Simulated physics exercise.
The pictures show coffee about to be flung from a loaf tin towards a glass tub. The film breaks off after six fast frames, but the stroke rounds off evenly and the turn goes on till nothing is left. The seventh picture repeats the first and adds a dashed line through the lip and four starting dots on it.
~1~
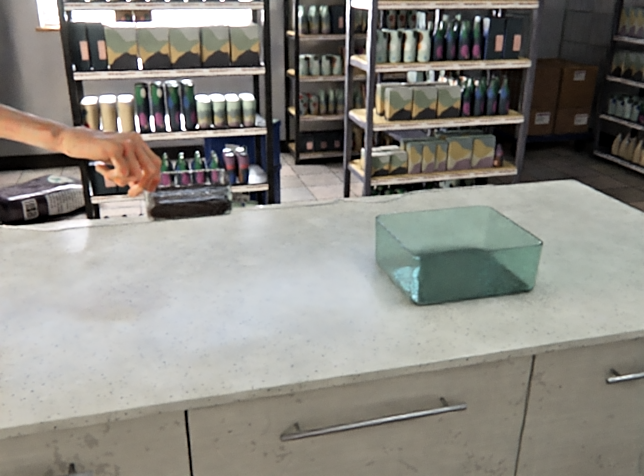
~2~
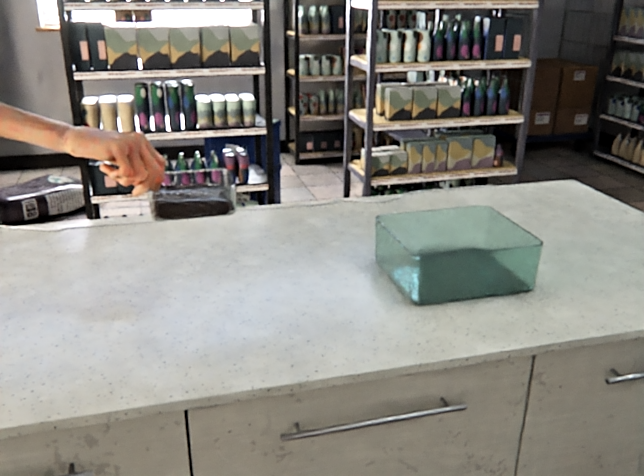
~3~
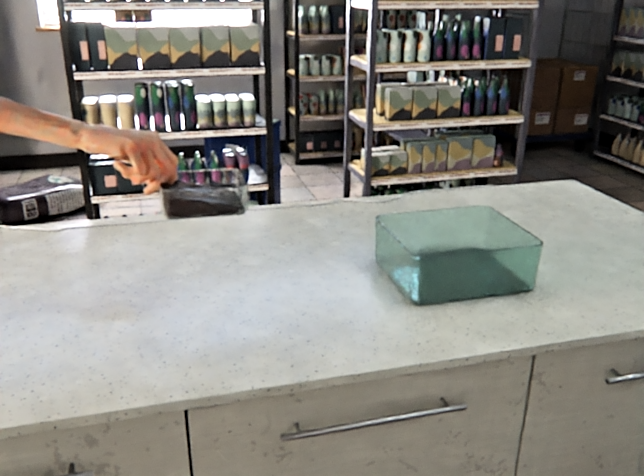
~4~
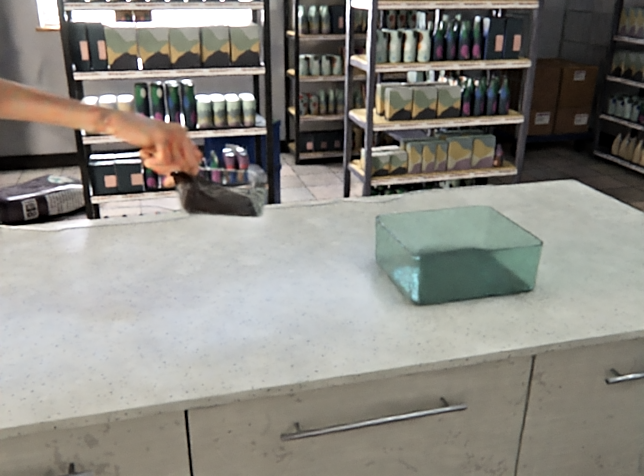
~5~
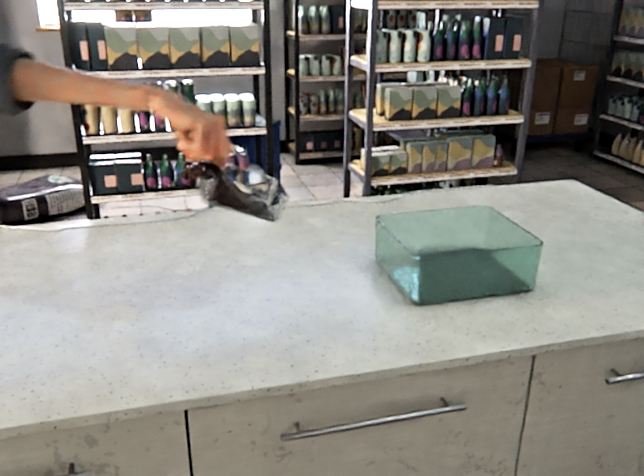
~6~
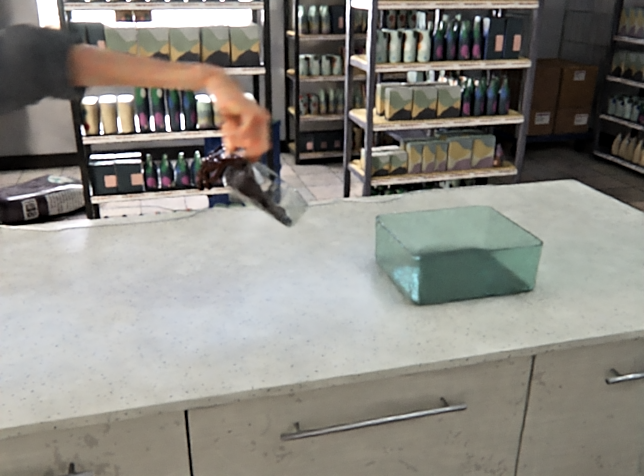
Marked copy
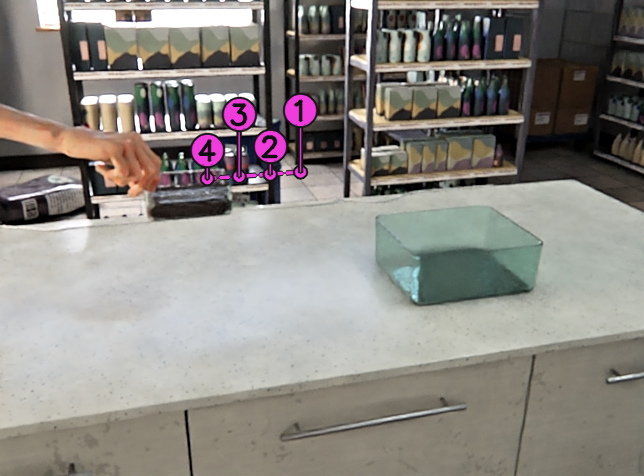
Hand lifting a clear container of dark contents over a pale counter, moving it right and tilting it near a green tub.
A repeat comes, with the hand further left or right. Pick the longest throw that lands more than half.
I would pick spot 2.
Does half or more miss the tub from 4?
Yes, it does.
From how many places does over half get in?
Two of them.
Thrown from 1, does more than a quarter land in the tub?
Yes, it does.
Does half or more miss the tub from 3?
Yes, that goes wrong.
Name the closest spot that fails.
That would be 3.
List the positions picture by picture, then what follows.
The first picture shows upright, lip at (226, 177); tub from (409, 304) to (532, 288); nothing has left yet.
The second picture shows upright, lip at (230, 177); nothing has left yet.
The third picture shows upright, lip at (241, 176); coffee is over the rim, down to (164, 181).
The fourth picture shows tipped about 9°, lip at (260, 180); coffee is over the rim, down to (175, 176).
The fifth picture shows tipped about 22°, lip at (282, 187); coffee is over the rim, down to (191, 181).
The sixth picture shows tipped about 39°, lip at (302, 197); coffee is over the rim, down to (208, 191).
On the marked copy, 1 at (300, 172); 2 at (270, 174); 3 at (239, 176); 4 at (207, 178).
With 1, about 77 % lands in the tub, 17 % falls short and 6 % goes beside or beyond.
With 2, about 64 % lands in the tub, 30 % falls short and 6 % goes beside or beyond.
With 3, about 16 % lands in the tub, 80 % falls short and 5 % goes beside or beyond.
With 4, about 6 % lands in the tub, 91 % falls short and 3 % goes beside or beyond.
